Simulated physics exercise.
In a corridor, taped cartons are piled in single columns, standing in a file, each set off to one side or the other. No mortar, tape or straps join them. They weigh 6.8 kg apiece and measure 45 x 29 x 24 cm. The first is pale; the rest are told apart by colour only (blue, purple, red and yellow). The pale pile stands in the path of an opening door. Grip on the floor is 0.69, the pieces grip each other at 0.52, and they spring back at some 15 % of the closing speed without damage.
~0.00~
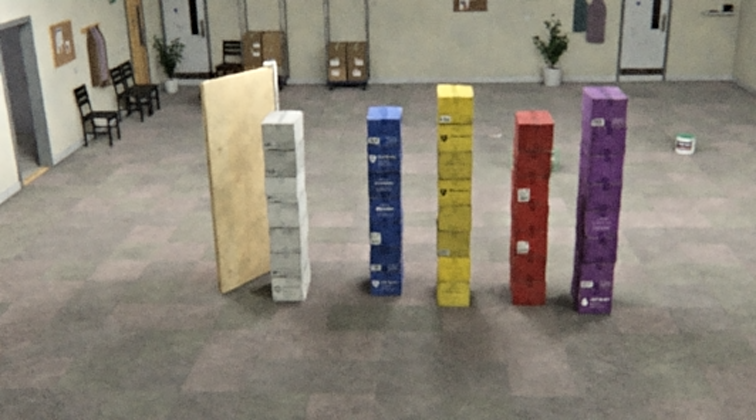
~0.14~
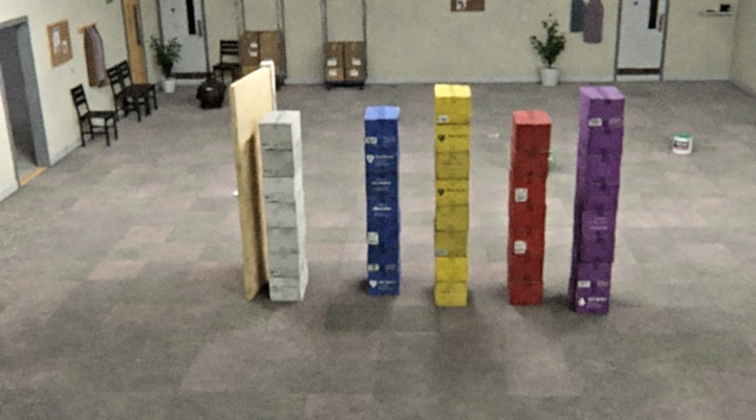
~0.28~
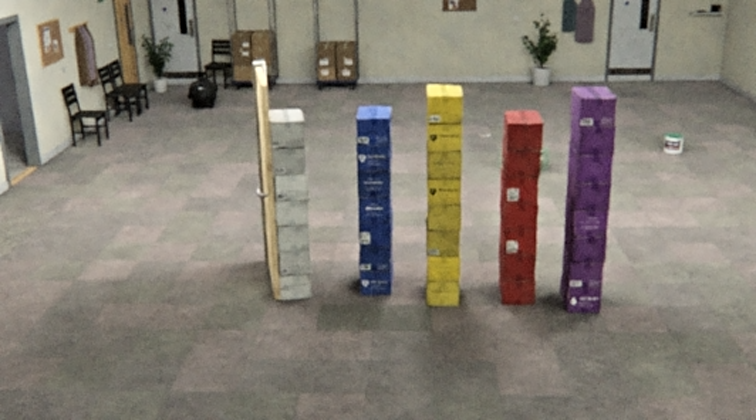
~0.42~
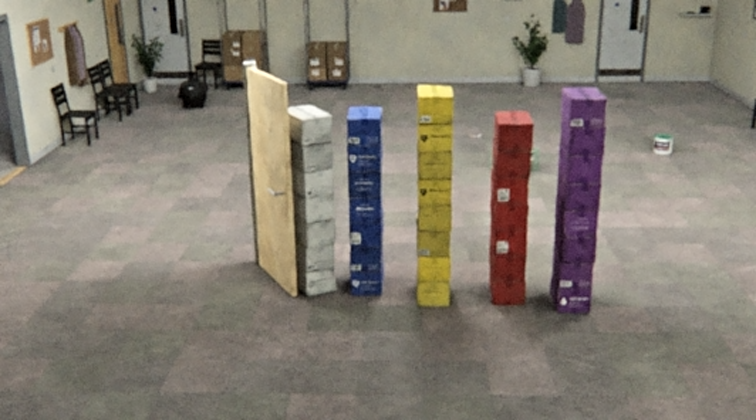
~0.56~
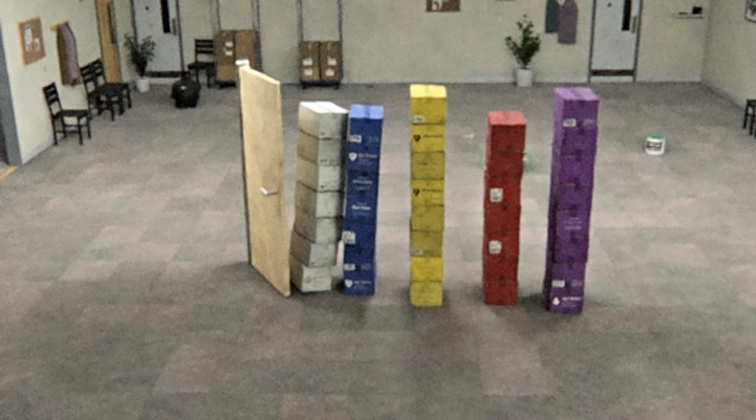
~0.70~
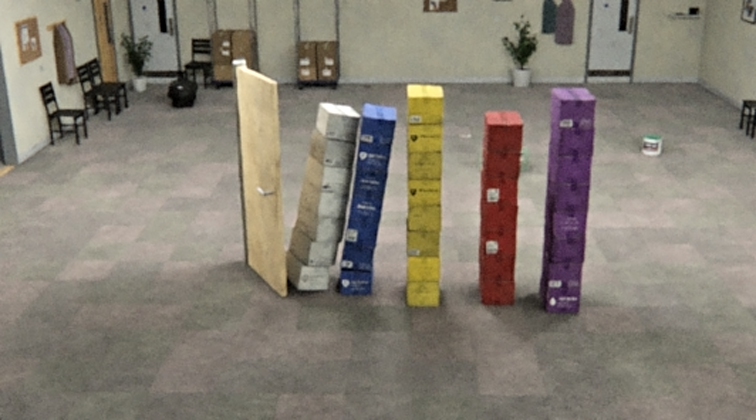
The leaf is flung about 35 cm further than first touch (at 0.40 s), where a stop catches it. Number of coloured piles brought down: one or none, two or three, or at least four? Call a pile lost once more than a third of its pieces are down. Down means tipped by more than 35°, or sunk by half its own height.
The toll is four or more.
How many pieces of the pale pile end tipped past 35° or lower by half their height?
The count is 7.
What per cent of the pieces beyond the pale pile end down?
About 95 per cent.
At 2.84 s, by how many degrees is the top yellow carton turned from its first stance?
About 120°.
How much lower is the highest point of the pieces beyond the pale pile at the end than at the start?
Some 105 cm lower.
After 1.44 s, 7 of the pale pile down; none of the 30 other cartons down, 16 disturbed; top blue carton 21° from how it stood; top yellow carton 15° from how it stood.
After 2.08 s, 7 of the pale pile down; 14 of the 30 other cartons down; top yellow carton 23° from how it stood, 16 cm lower; top red carton 20° from how it stood.
After 2.84 s, 7 of the pale pile down; 29 of the 30 other cartons down; top yellow carton on its side; top purple carton on its side.
In the end (5.5 s), 7 of the pale pile down; 29 of the 30 other cartons down; top blue carton upside down; top purple carton on its side. Wrecked, blue, purple, red and yellow. From the last view, middles, top blue carton near (597, 267).
